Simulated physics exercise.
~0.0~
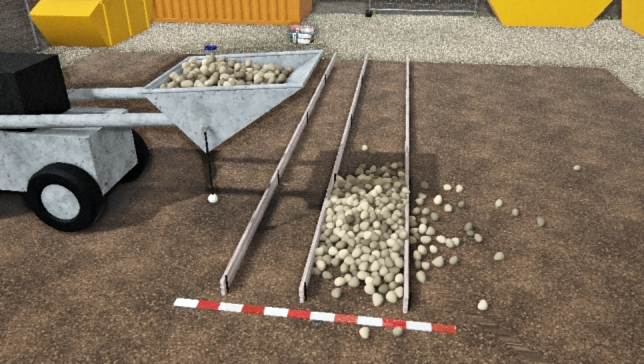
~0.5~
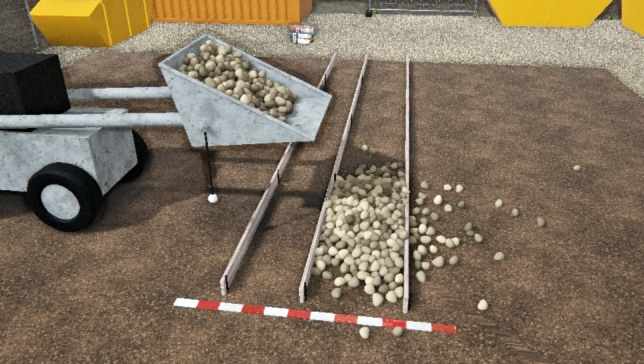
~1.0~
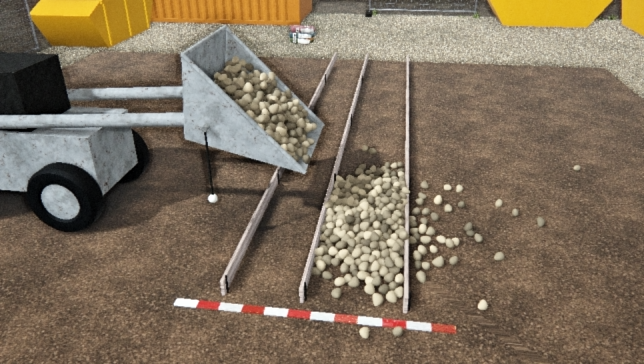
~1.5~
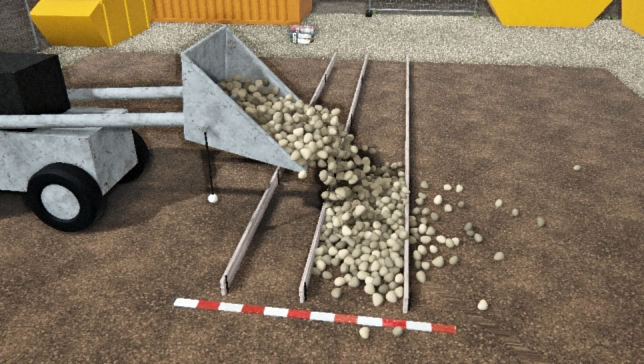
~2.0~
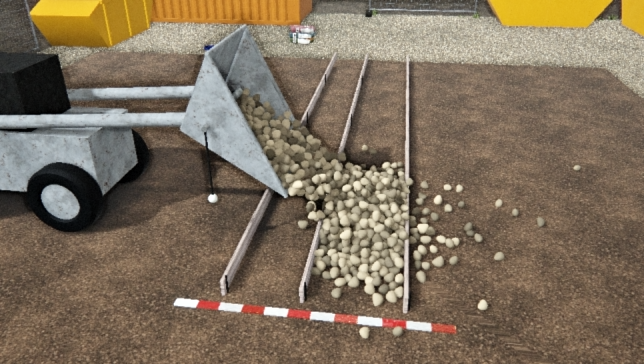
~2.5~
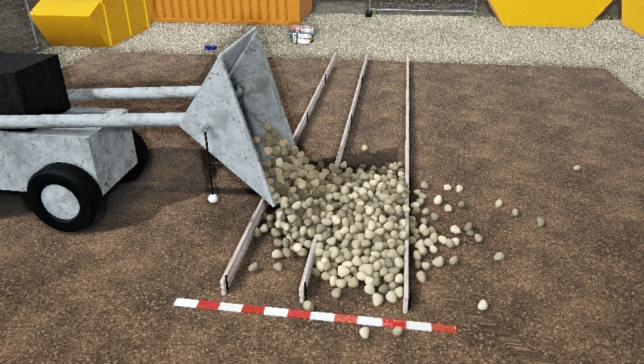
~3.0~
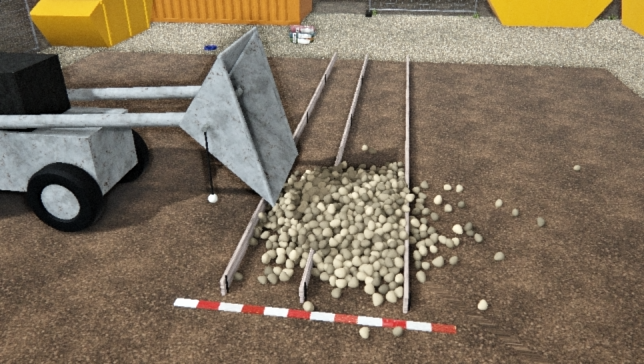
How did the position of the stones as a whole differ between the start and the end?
At the start the stones were split between the raised bucket on the left and a heap on the ground, but at the end they all lay on the ground, so as a whole they were lower and farther right.
